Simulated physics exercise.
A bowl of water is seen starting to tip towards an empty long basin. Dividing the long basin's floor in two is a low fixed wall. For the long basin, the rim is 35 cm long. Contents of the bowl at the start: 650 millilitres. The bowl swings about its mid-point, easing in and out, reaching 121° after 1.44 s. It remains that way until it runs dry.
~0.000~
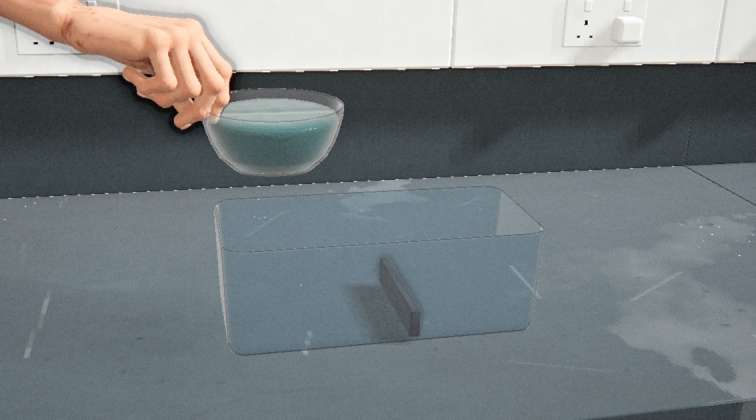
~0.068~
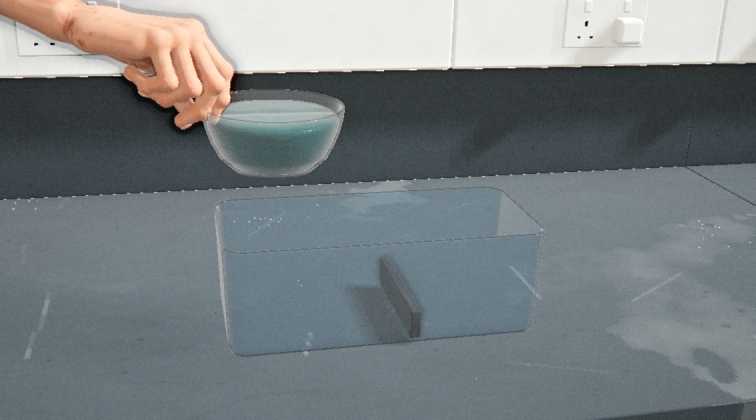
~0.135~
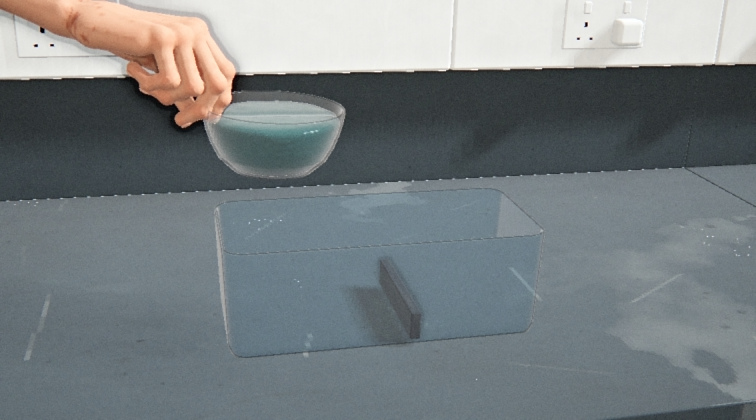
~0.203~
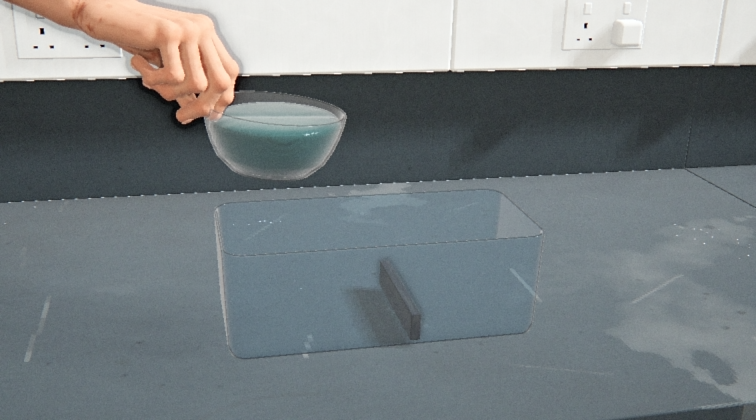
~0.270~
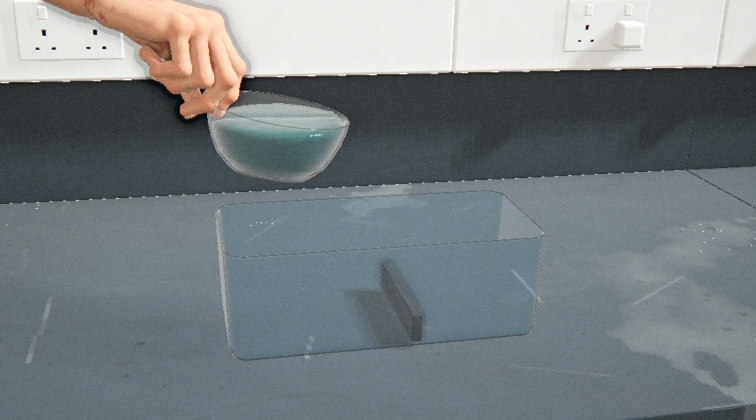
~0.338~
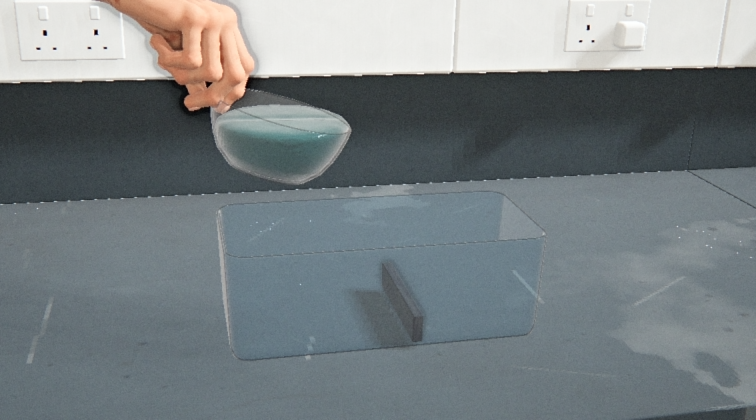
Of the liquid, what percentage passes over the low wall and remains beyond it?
The far part has about 40 per cent.
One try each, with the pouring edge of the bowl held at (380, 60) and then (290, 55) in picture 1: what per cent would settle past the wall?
75 and 10 %.
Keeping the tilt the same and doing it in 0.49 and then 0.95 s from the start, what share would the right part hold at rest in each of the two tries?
Roughly 25 per cent the first time and 30 per cent the second.
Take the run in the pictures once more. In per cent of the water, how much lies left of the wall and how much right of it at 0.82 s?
Around 24 percent on the left and 26 on the right.
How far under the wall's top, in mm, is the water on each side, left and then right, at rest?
Some 20 mm on the left and 20 mm on the right.
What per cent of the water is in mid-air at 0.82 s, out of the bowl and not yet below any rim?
At that moment, about 24 percent.
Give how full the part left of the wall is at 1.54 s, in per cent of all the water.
60 %.
After 0.82 s the tilt is 73° and 25 per cent is still to pour, 25 is left of the wall and 27 right of it.
After 1.17 s the tilt is 111° and 0 per cent is still to pour, 60 is left of the wall and 39 right of it.
After 1.54 s the tilt is 121° and 0 per cent is still to pour, 60 is left of the wall and 40 right of it.
After 1.94 s the tilt is 121° and 0 per cent is still to pour, 60 is left of the wall and 40 right of it.
In the end 60 per cent lies left of the wall, 40 right of it and 1 outside.
